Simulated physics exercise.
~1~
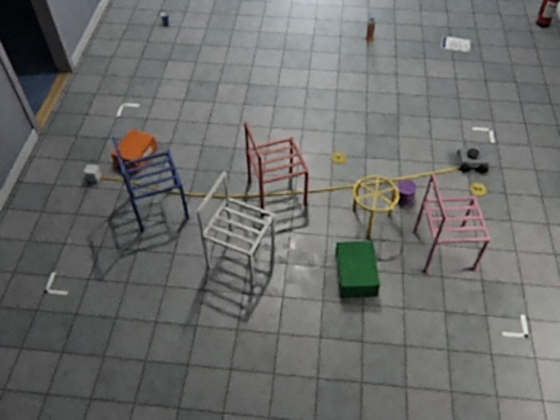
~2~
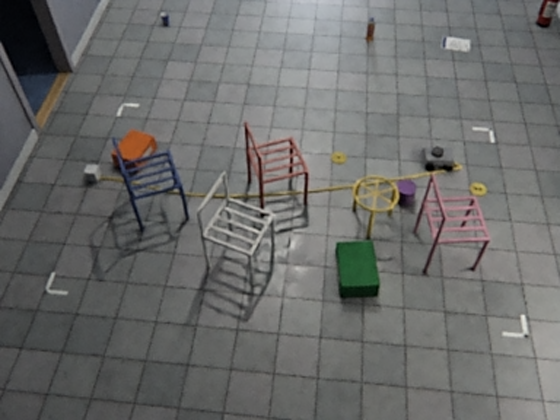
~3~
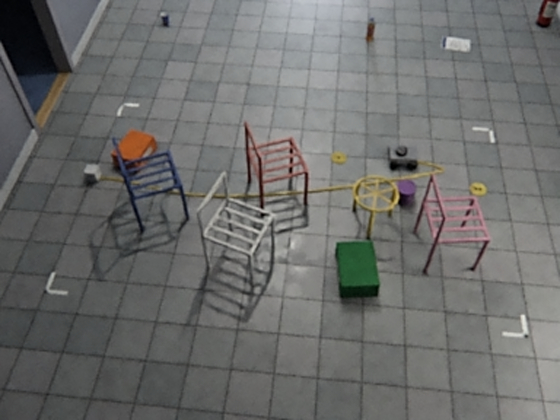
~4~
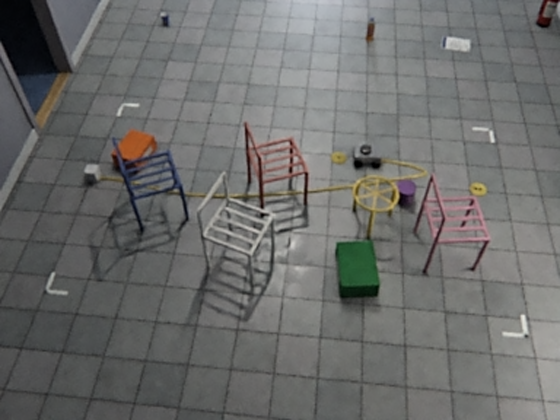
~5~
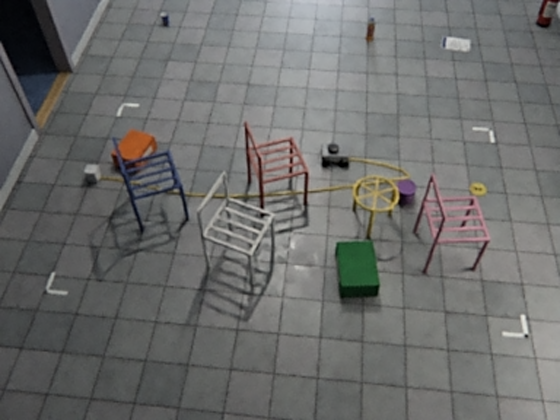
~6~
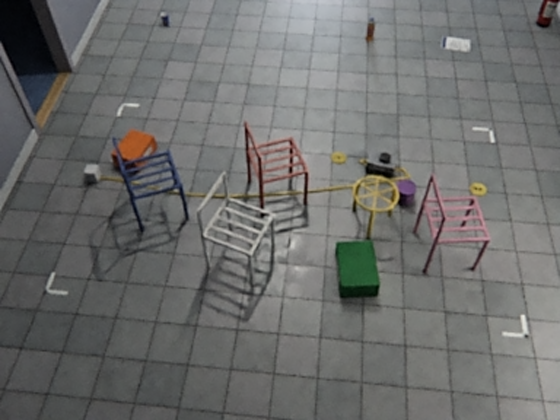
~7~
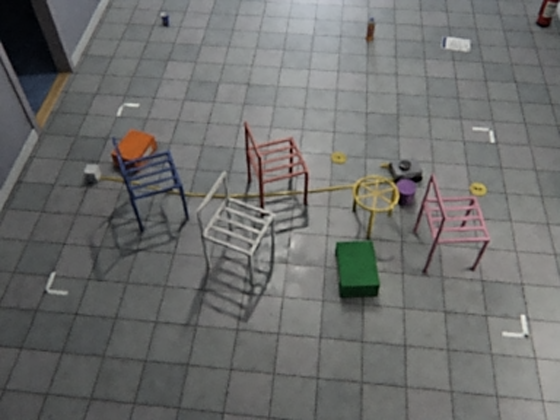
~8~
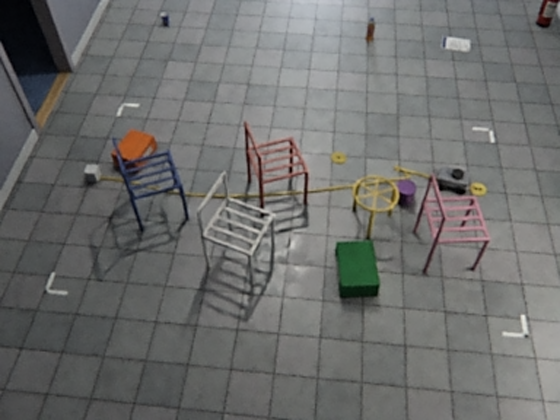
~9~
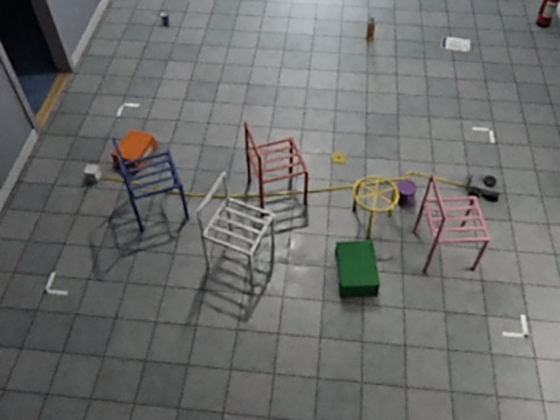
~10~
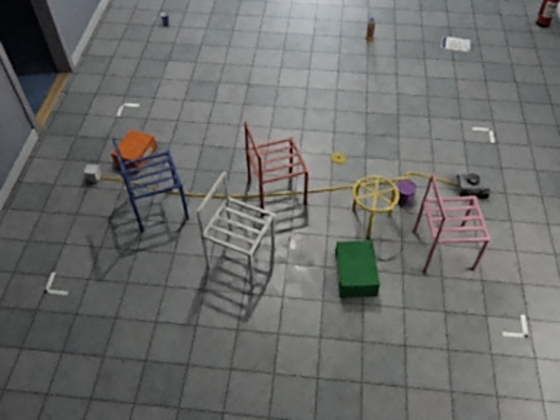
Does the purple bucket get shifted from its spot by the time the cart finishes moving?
No, the purple bucket stays where it was beside the yellow stool while the cart and its cord move around it.
